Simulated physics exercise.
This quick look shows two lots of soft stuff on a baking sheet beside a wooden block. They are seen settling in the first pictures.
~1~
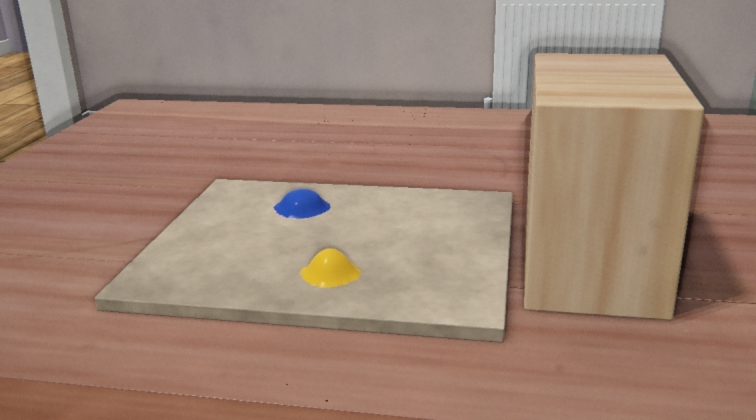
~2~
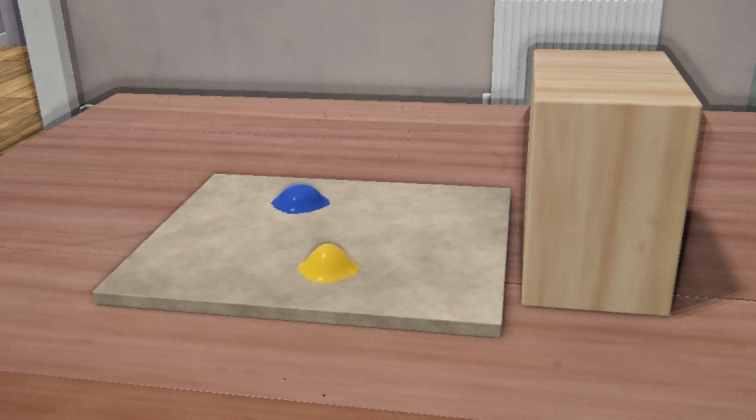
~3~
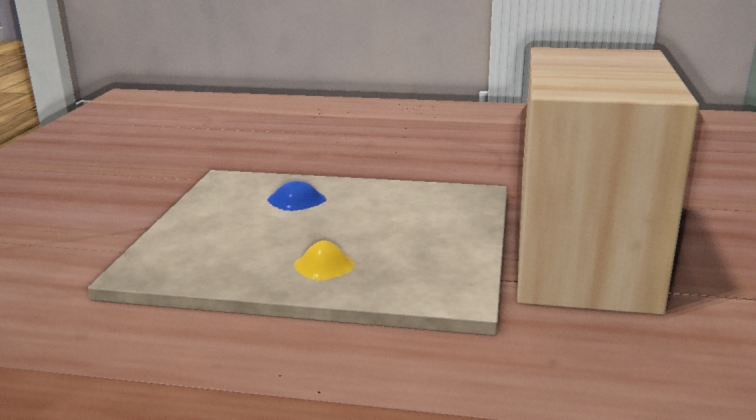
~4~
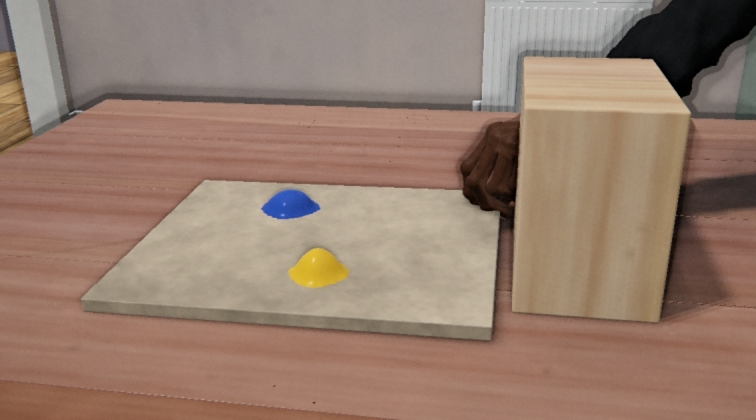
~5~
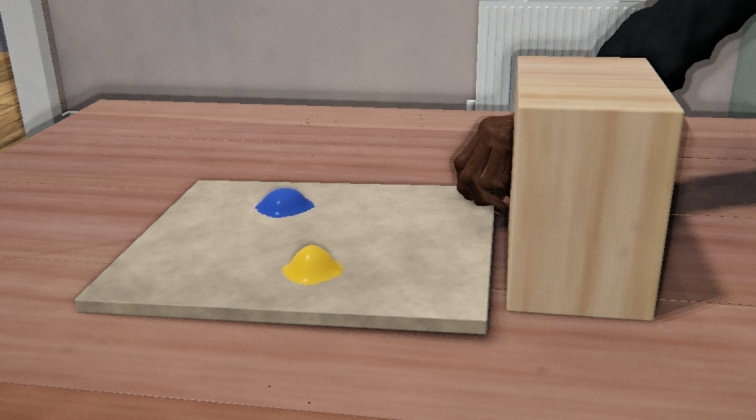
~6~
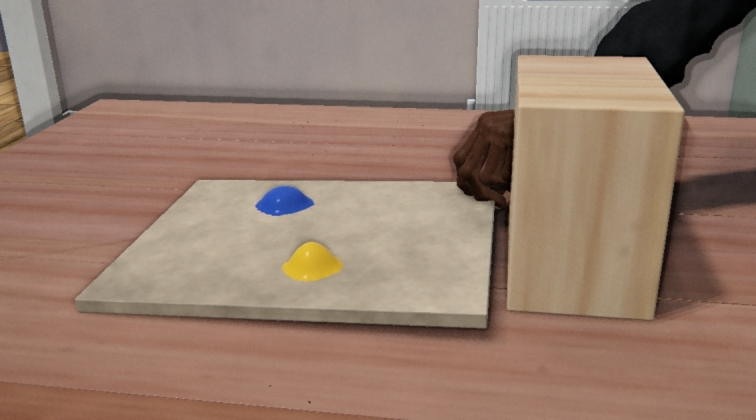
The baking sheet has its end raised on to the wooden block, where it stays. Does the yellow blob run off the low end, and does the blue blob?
I'd say the yellow blob keeps its place and the blue blob keeps its place.
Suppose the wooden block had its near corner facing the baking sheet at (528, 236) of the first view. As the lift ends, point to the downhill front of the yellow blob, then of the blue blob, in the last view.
(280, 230), (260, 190).
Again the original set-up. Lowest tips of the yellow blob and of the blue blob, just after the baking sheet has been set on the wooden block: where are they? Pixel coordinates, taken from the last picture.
Fronts, final frame: First approx. (241, 171); second approx. (232, 159).
Next, slope about 34°; the yellow blob has not moved; the blue blob has not moved.
After that, the yellow blob has not moved; the blue blob has not moved.
Finally, slope about 34°; the yellow blob has not moved; the blue blob has not moved.
